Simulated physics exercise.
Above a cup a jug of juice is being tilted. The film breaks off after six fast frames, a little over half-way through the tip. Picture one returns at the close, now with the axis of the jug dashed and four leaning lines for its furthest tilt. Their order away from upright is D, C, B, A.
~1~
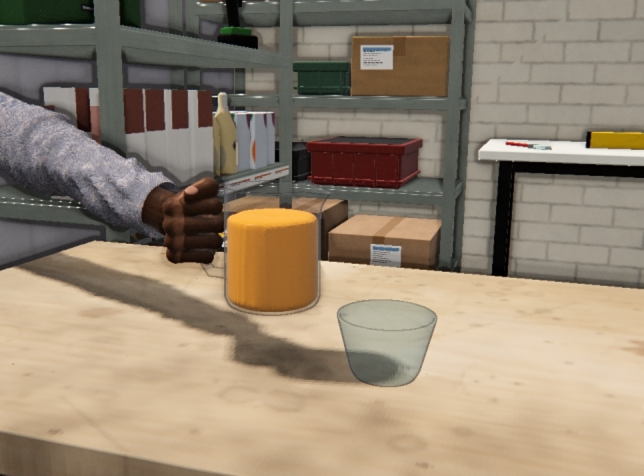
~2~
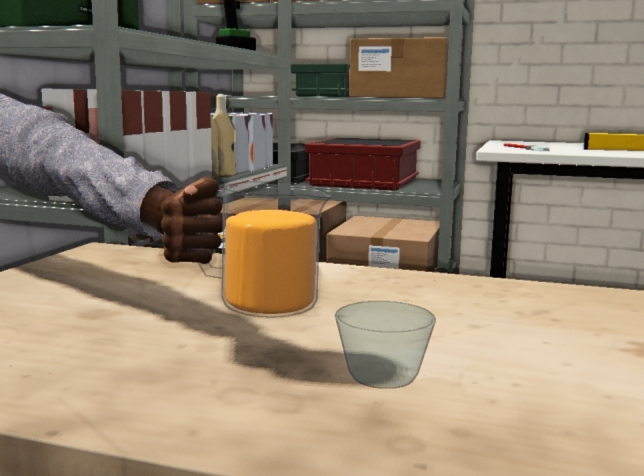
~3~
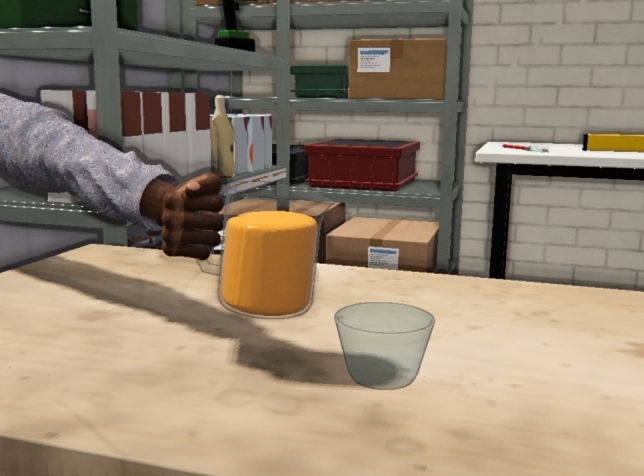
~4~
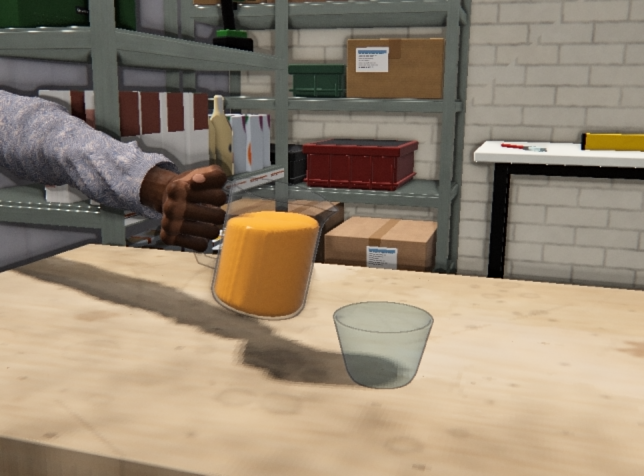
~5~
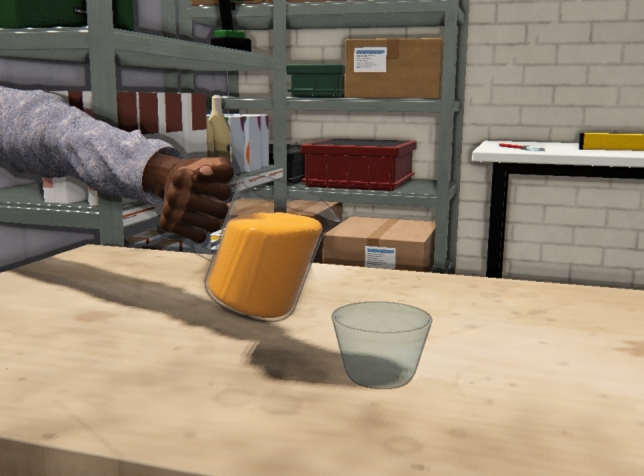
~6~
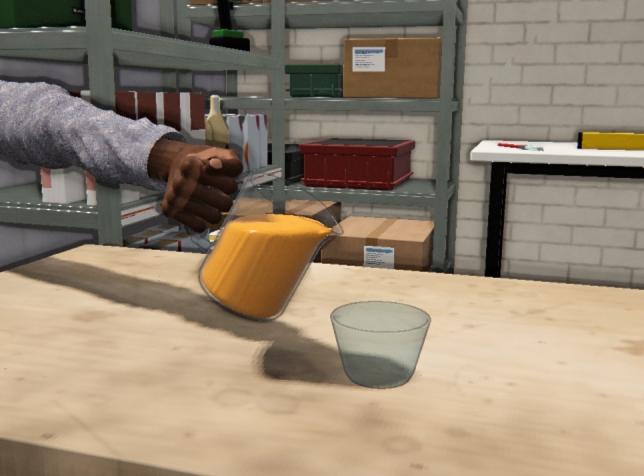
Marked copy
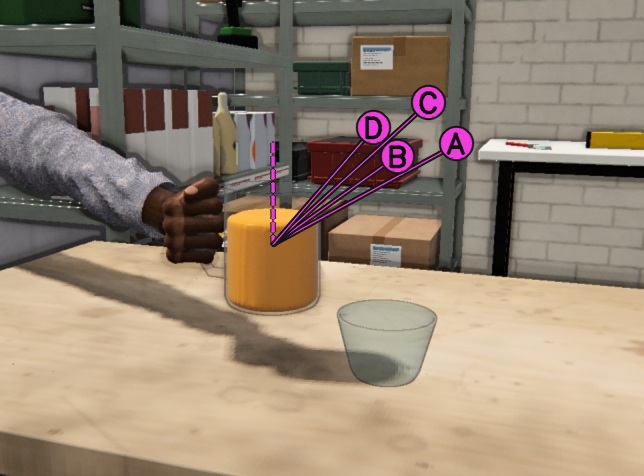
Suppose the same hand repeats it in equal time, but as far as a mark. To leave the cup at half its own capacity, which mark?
Take A.
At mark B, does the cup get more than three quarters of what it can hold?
No, less.
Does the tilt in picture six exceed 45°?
No, it does not.
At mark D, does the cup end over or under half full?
Under.
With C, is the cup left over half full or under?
Under.
In magenta, A at (442, 152); B at (383, 165); C at (416, 114); D at (362, 141).
With A, the cup ends with about 51 % of what it can hold.
With B, the cup ends with about 32 % of what it can hold.
With C, the cup ends with about 19 % of what it can hold.
With D, the cup ends with about 11 % of what it can hold.
